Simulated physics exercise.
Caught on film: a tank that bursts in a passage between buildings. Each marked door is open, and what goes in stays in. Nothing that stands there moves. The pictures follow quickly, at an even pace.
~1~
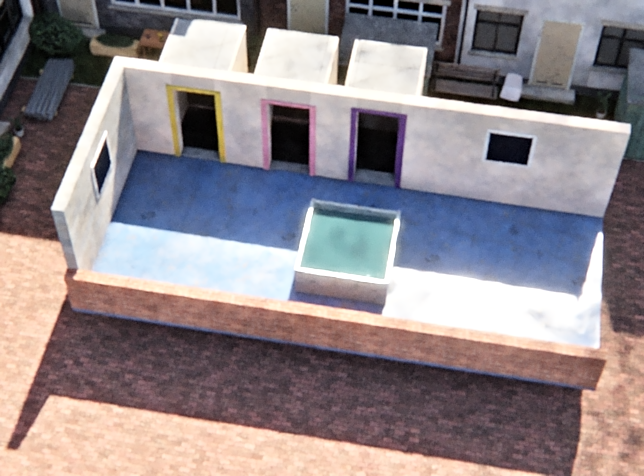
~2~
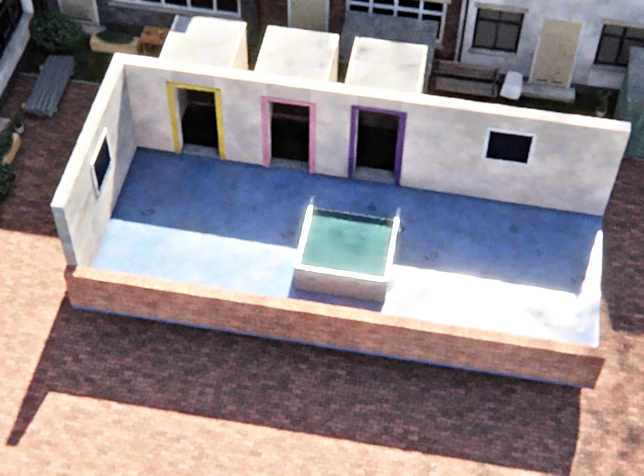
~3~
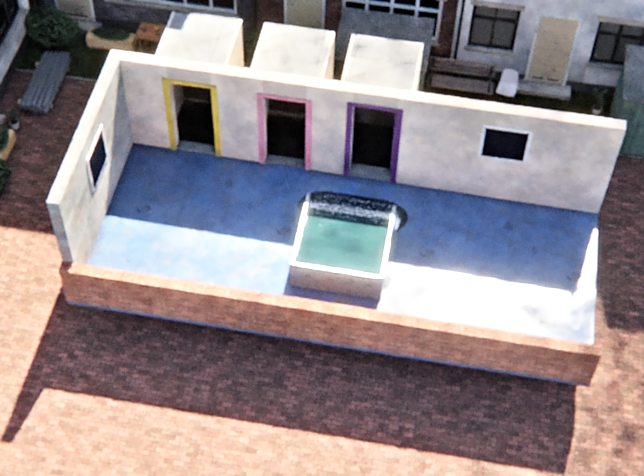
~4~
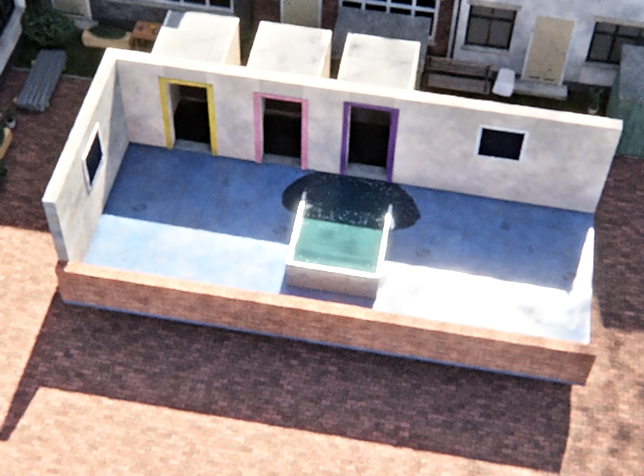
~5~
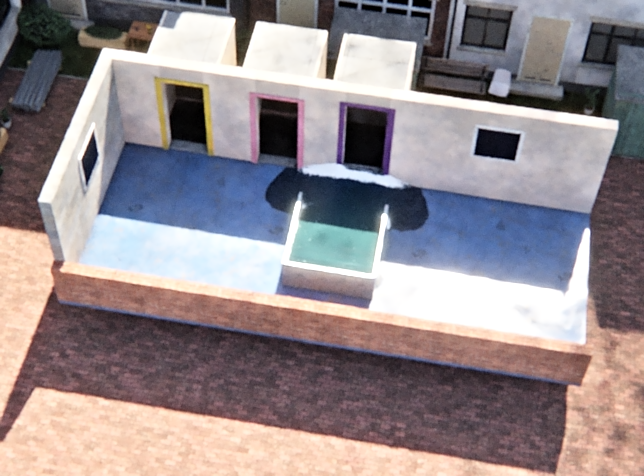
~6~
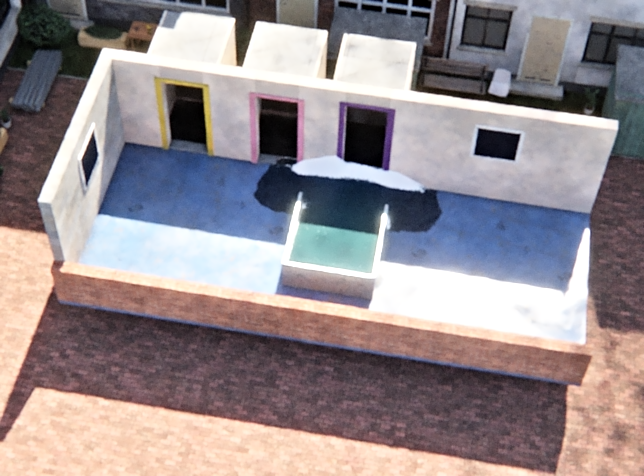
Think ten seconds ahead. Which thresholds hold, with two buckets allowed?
The purple door takes more than that; the pink door takes more than that; the yellow door stays under that.
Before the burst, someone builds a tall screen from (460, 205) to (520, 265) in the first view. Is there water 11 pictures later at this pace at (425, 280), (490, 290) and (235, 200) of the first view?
In that order: No water, dry, awash.
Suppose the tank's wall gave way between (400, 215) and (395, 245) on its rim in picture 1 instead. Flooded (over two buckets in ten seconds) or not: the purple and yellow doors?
The purple one lets less in, the yellow one holds.
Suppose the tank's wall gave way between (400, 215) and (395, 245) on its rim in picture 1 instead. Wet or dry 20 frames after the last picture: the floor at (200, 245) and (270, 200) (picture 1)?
In turn: Free of water, dry.
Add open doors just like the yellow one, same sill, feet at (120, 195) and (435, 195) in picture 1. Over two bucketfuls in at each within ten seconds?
One after the other: Goes over, is over.
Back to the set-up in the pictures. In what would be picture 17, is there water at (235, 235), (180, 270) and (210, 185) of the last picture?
In that order: No water, dry, covered.
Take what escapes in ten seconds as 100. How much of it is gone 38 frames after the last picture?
Near 80 in a hundred.
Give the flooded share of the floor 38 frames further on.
Close to 65 %.
A moment on, water covers 15 % of the floor; the purple door far over two buckets in, the pink door under two buckets in, the yellow door not reached.
Next, water covers 30 % of the floor; the purple door far over two buckets in, the pink door over two buckets in, the yellow door wet at the sill, nothing in.
Then, water covers 60 % of the floor; the purple door far over two buckets in, the pink door far over two buckets in, the yellow door wet at the sill, nothing in.
Later, water covers 65 % of the floor; the purple door far over two buckets in, the pink door far over two buckets in, the yellow door wet at the sill, nothing in.
In the end, water covers 80 % of the floor; the purple door far over two buckets in, the pink door far over two buckets in, the yellow door wet at the sill, nothing in.
